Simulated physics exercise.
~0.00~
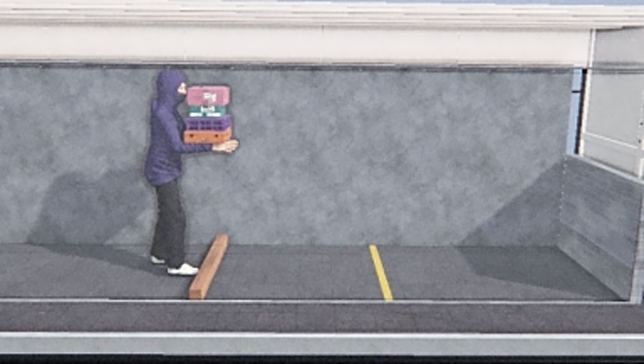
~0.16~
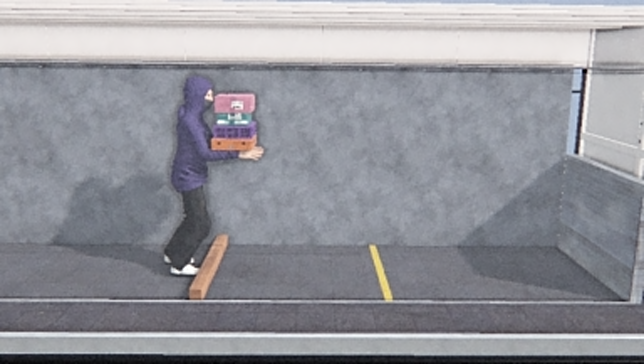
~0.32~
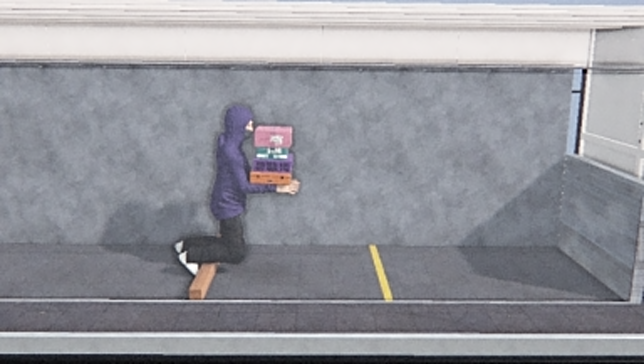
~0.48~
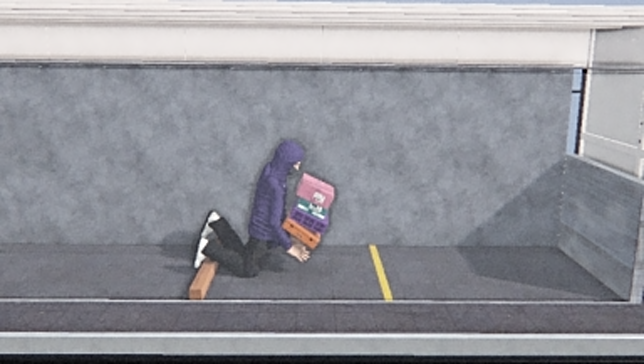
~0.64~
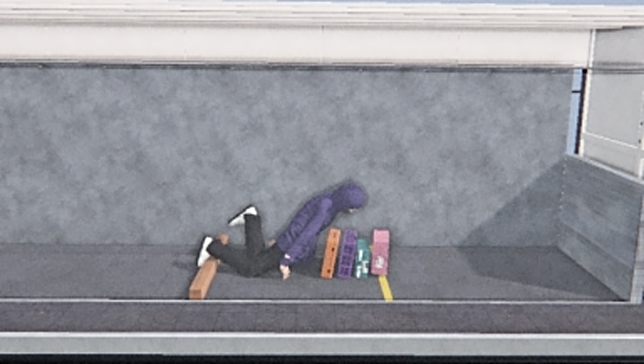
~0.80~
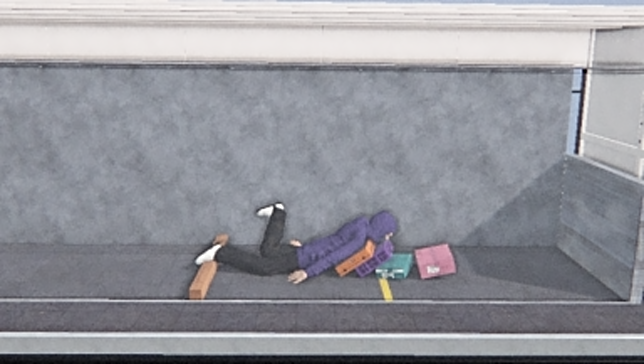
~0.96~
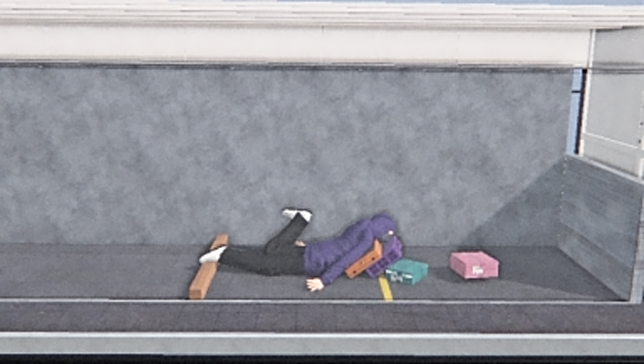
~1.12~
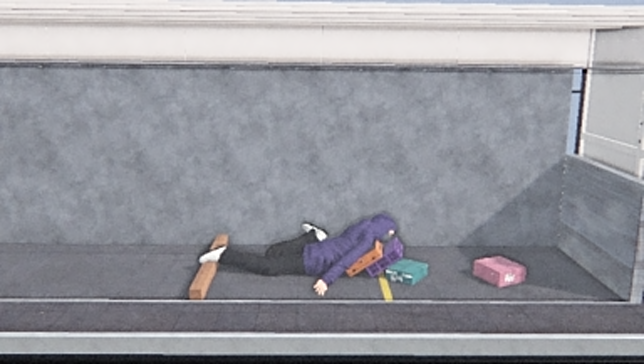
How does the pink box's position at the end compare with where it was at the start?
At the start the pink box is on top of the stack held in the person's arms, left of the yellow line. By the end it lies on the ground well to the right of the line, apart from the other boxes.
Hooded figure carrying stacked boxes tripping over a low rail, falling flat, with pink and teal boxes tumbling past a yellow line.
